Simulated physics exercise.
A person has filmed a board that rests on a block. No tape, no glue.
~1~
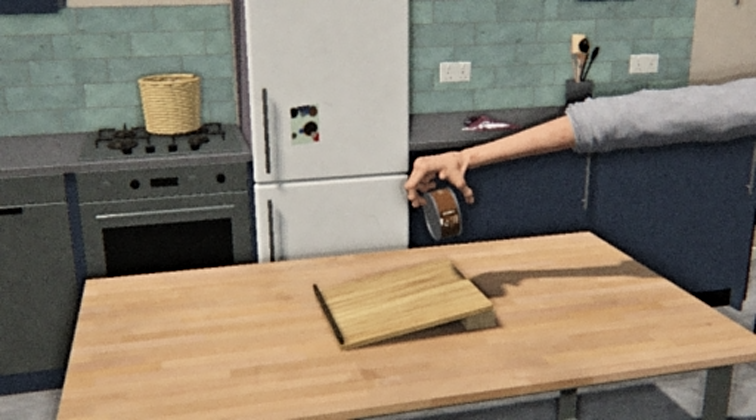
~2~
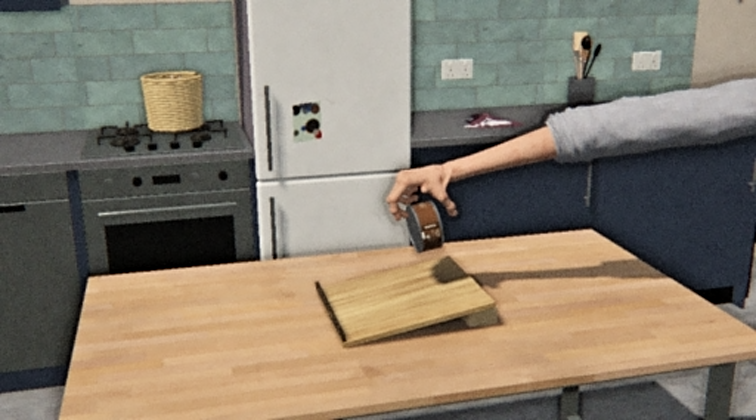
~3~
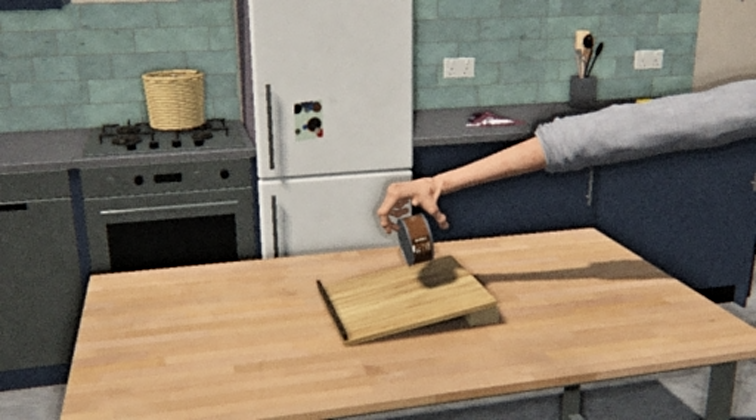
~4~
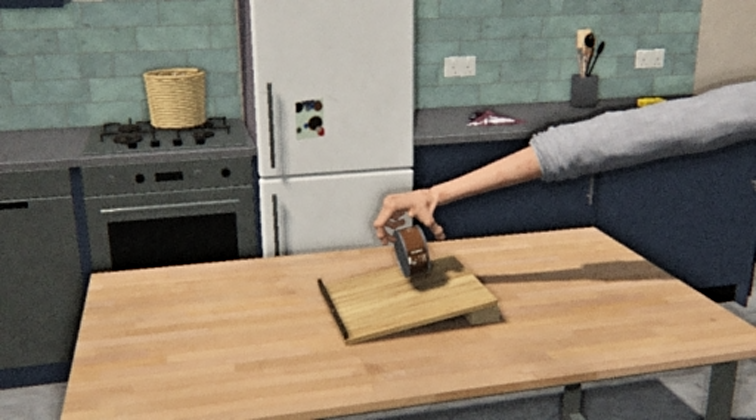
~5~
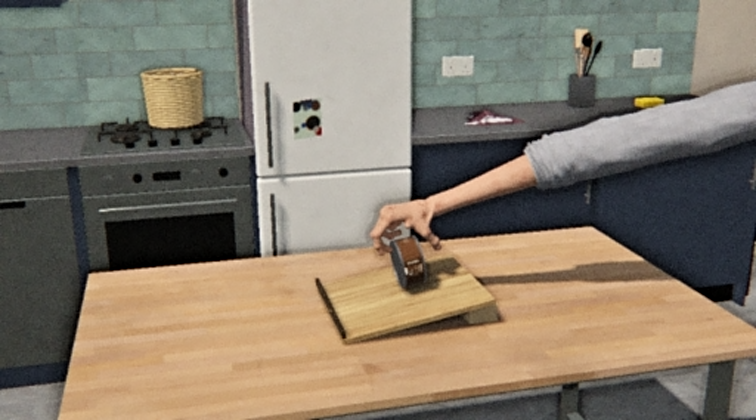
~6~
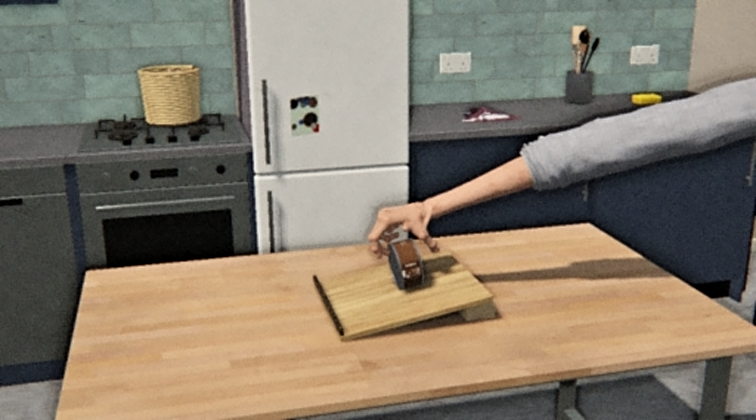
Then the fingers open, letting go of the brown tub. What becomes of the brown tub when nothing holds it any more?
Stands firm.
Then, 0.30 s on from there, no change.
Then, 0.70 s on from there, brown tub resting near (405, 264).
In the end, it is unmoved. At the end, from the last picture's camera, brown tub near (405, 265). The brown tub stays where it is put.
